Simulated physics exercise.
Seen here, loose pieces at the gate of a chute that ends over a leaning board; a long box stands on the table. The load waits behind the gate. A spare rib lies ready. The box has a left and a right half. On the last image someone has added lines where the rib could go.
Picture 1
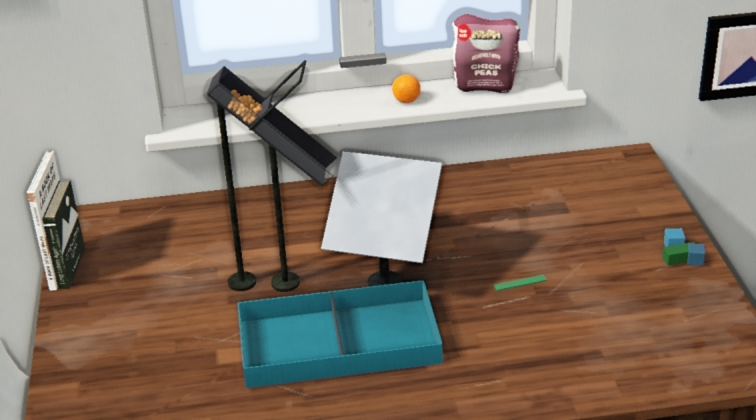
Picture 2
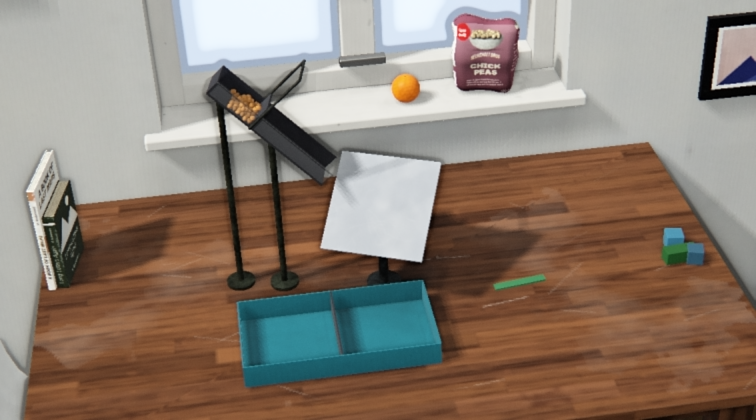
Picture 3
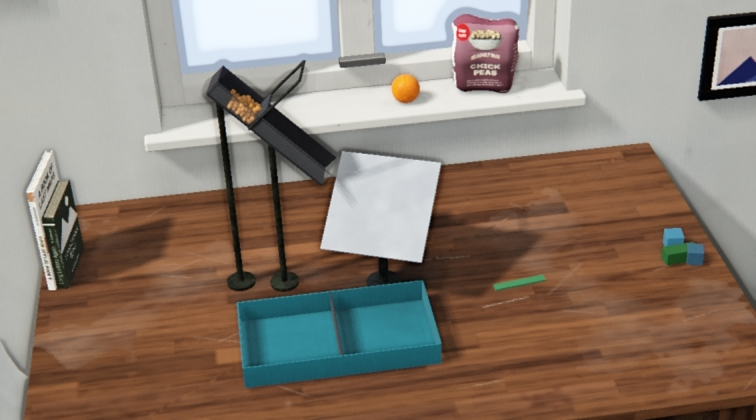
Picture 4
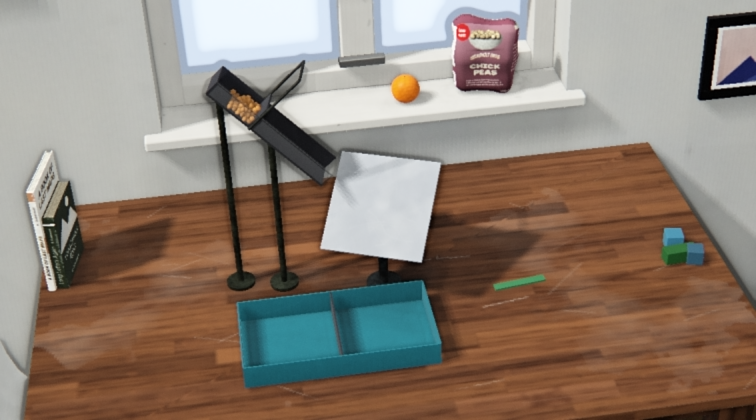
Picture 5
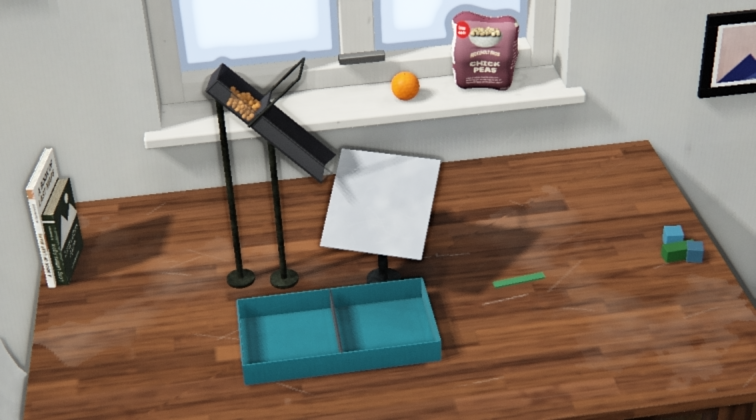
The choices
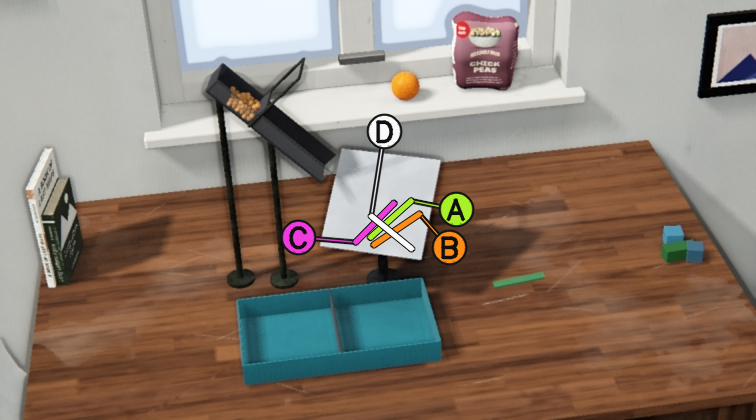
On a wooden table, chickpeas sit still in a raised chute above a blue box.
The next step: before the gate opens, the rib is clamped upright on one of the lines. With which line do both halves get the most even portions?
Use line C.
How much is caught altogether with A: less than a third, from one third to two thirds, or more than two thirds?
More than two thirds.
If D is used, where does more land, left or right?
Right.
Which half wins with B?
More lands on the right.
On the marked copy, line A from (411, 200) to (370, 237); line B from (419, 213) to (373, 244); line C from (394, 203) to (355, 242); line D from (371, 216) to (411, 248).
With A, of what is caught, a small share in the left half, all but a few in the right.
With B, of what is caught, a small share in the left half, all but a few in the right.
With C, of what is caught, close to half in the left half, close to half in the right.
With D, of what is caught, a small share in the left half, all but a few in the right.
